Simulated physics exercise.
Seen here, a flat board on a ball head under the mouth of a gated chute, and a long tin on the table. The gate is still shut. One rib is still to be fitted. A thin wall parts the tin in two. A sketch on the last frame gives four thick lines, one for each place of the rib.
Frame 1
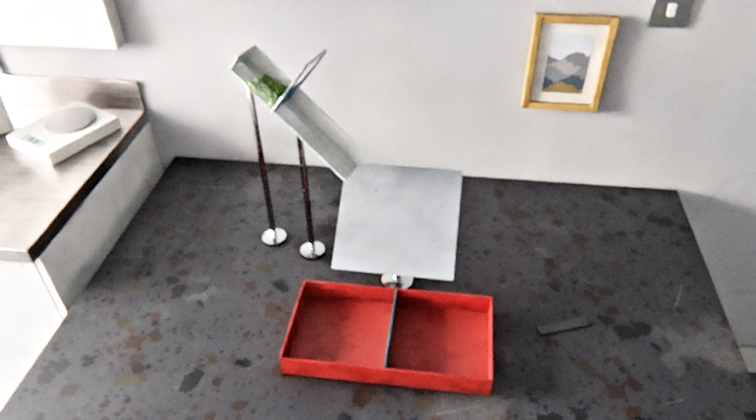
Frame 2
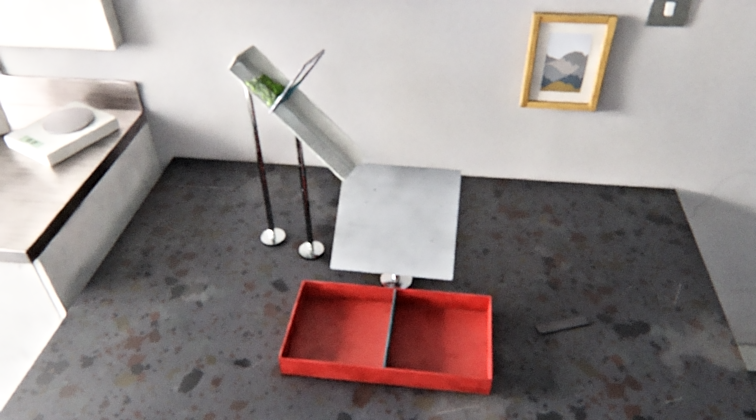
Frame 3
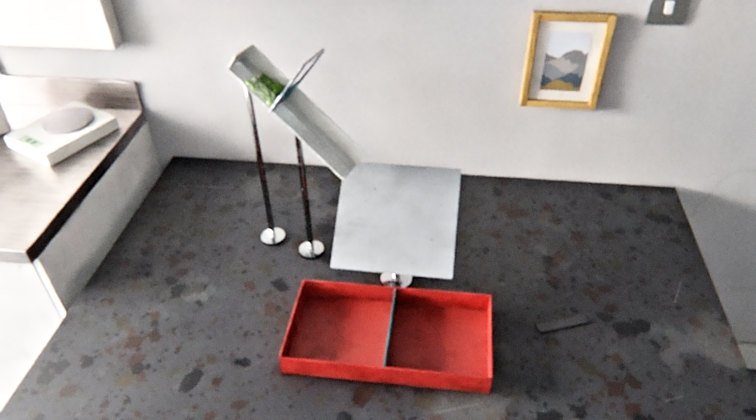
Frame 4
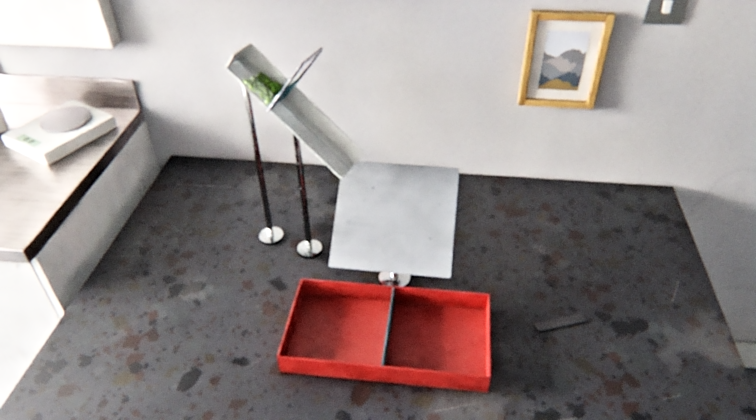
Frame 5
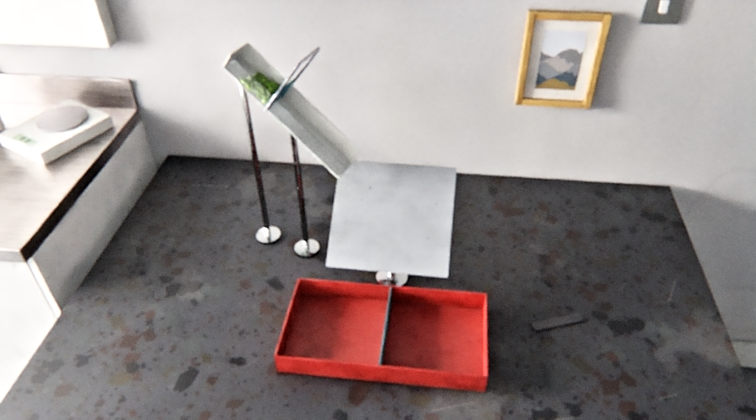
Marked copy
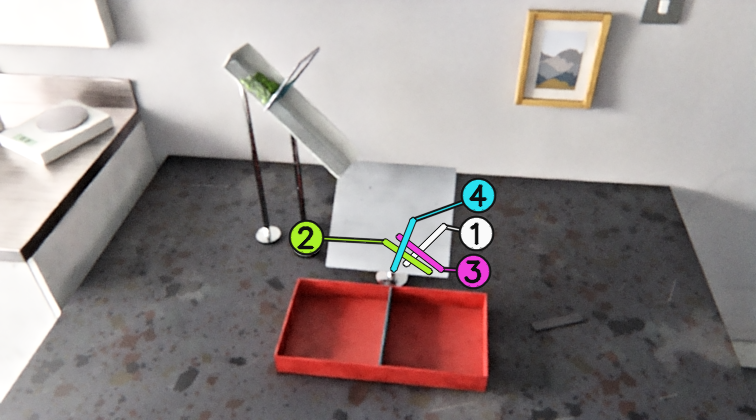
On a dark speckled tabletop, green bits sitting still in a raised chute above a tilted board and a divided red tin.
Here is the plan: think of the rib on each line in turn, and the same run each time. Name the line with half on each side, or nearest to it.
1 beats the others.
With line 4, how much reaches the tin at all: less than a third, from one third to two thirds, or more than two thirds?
More than two thirds.
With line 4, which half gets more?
The left half.
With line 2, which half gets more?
The right half.
On the marked copy, line 1 from (443, 226) to (406, 263); line 2 from (385, 241) to (429, 271); line 3 from (399, 236) to (441, 269); line 4 from (413, 220) to (393, 269).
With 1, of what is caught, roughly half in the left half, roughly half in the right.
With 2, of what is caught, roughly a quarter in the left half, the larger part in the right.
With 3, of what is caught, about a tenth in the left half, the larger part in the right.
With 4, of what is caught, almost all in the left half, about a tenth in the right.
